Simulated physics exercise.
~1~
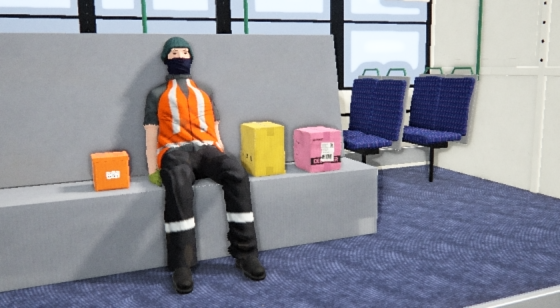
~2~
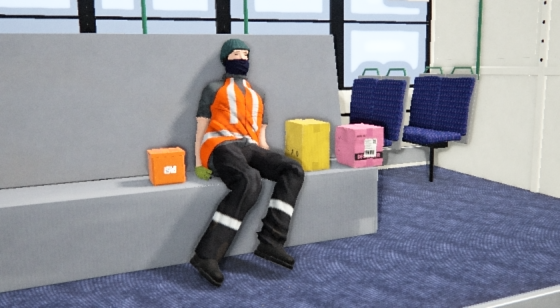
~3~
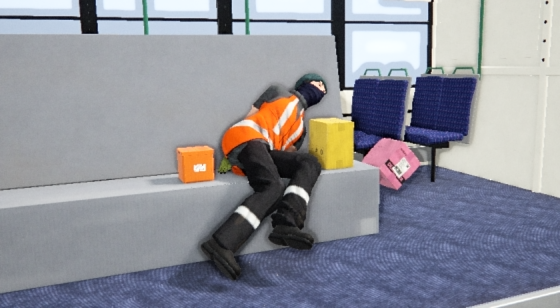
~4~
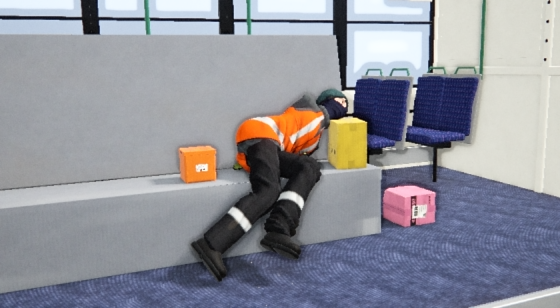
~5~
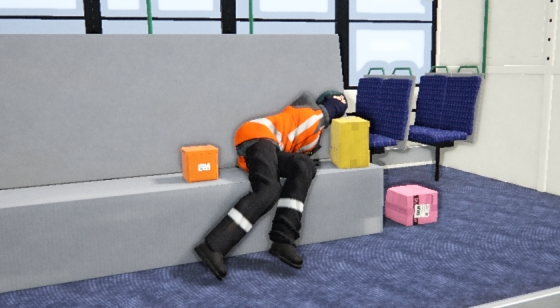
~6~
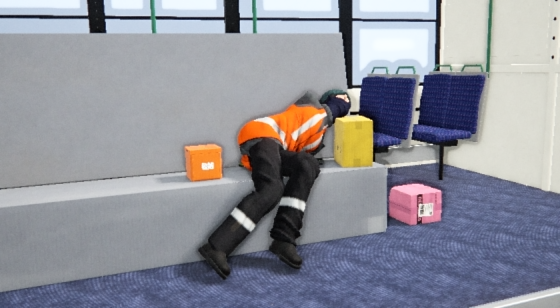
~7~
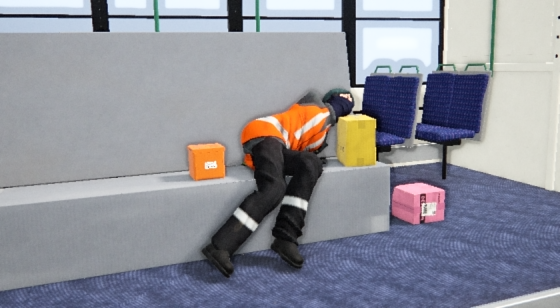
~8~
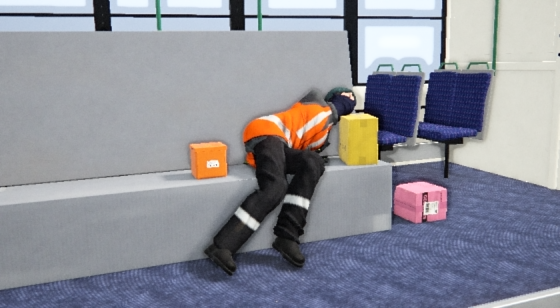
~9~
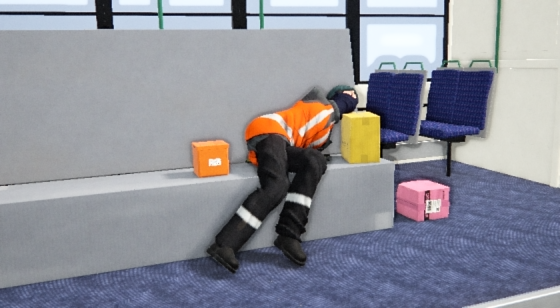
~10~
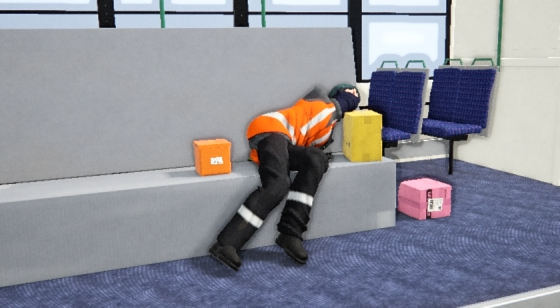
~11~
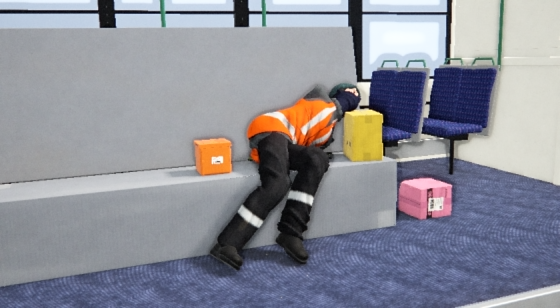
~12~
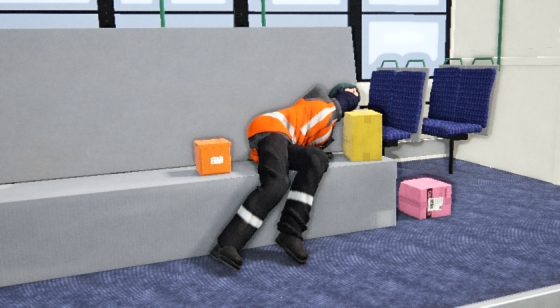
The video shows a masked passenger in an orange vest slumped on a grey bench among three boxes, sliding right and toppling sideways toward the yellow one as the pink one tips off onto the floor; the passenger then lies still, with the orange and yellow boxes still on the bench.
